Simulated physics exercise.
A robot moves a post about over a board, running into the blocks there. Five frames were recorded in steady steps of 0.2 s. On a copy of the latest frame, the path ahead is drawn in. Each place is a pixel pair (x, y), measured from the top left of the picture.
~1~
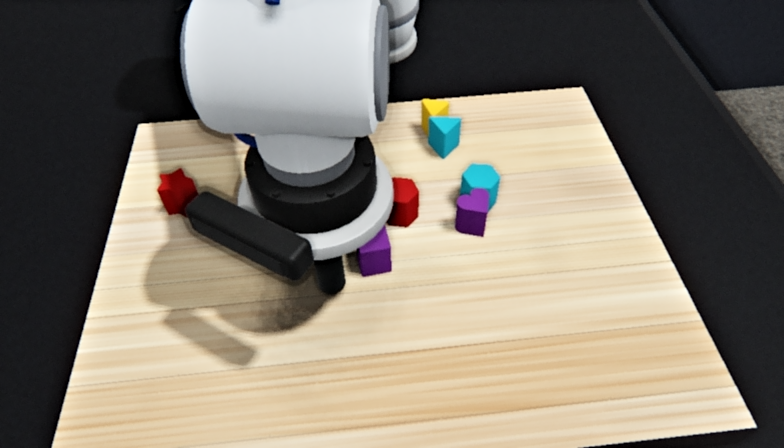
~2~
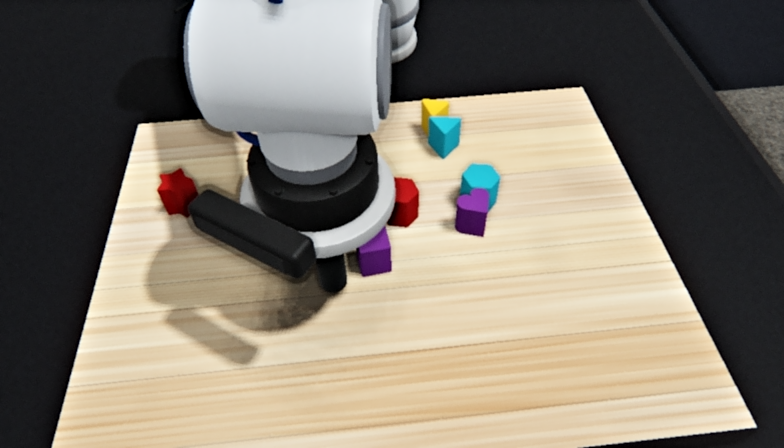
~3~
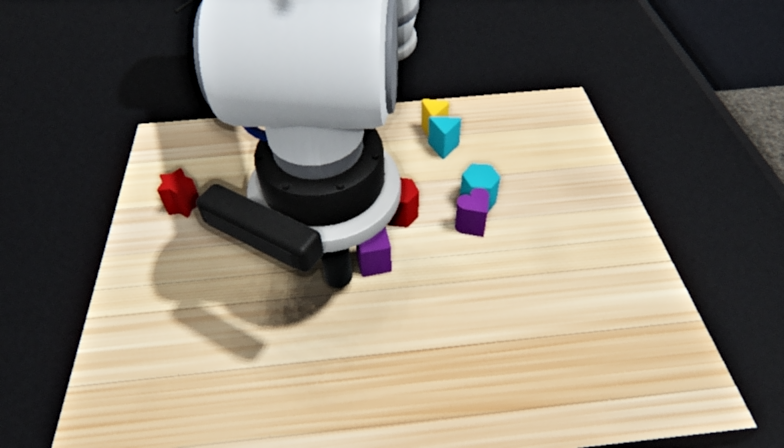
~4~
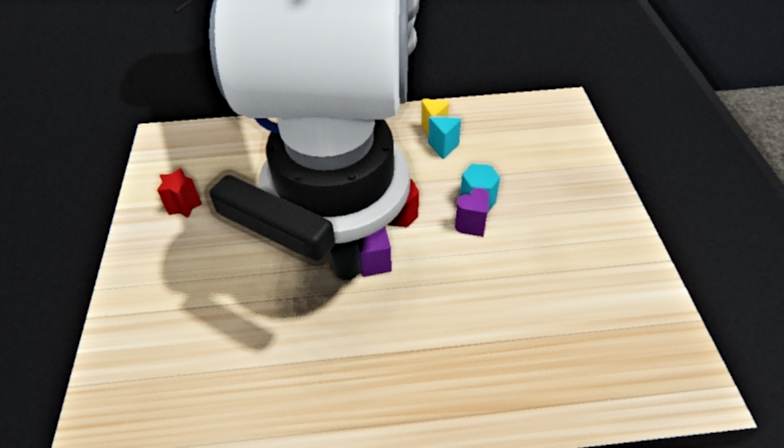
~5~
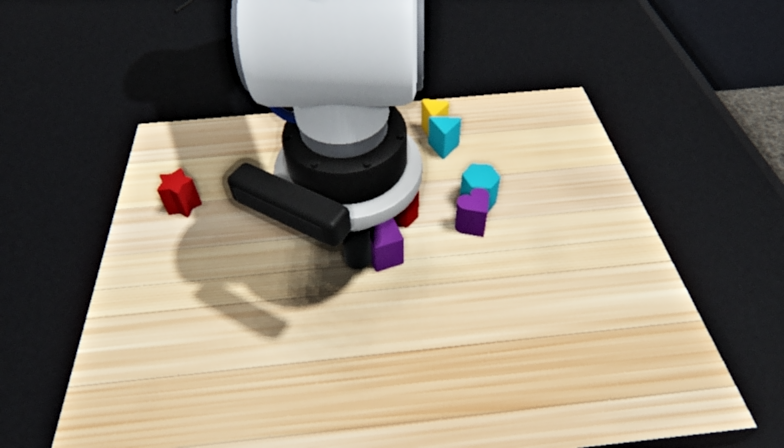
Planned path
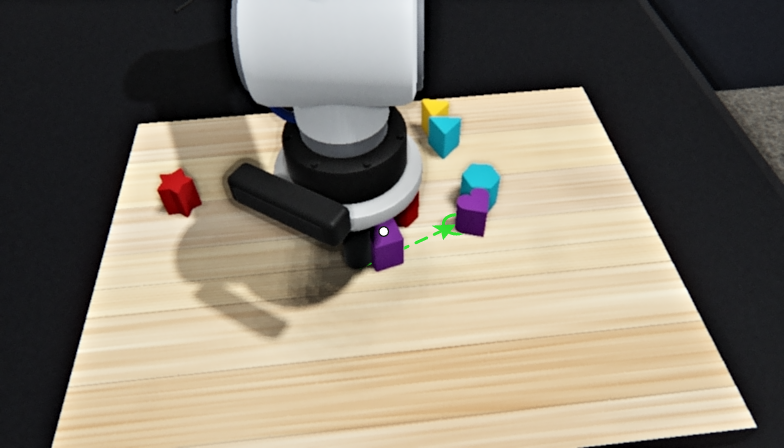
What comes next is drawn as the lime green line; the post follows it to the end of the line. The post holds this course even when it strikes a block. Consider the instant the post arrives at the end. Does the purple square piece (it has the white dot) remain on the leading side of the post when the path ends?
Going by the path, yes.
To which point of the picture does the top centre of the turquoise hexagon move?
I'd say the turquoise hexagon ends with its top centre at (494, 164).
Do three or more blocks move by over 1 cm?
The answer is yes.
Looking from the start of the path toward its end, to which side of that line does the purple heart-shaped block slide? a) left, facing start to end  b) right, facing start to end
I'll go with b - right, facing start to end.
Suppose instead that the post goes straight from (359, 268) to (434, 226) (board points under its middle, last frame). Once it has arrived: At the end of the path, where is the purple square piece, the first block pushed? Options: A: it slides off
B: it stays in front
That would be B.
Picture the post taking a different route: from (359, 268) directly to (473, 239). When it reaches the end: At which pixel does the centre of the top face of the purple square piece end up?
Pixel (442, 197).
The drawn path runs from (359, 268) to (456, 224); the dot is on the purple square piece.
On the path given first. One third of the way, post at (394, 244); purple square piece at (418, 215).
Two thirds of the way, post at (426, 230); purple square piece at (449, 200); purple heart-shaped block at (487, 199).
At the end, post at (457, 216); purple square piece at (479, 185), turned 15° anticlockwise; red hexagon not moved; purple heart-shaped block at (515, 194), turned 55° clockwise; turquoise hexagon at (494, 164), turned 15° anticlockwise.
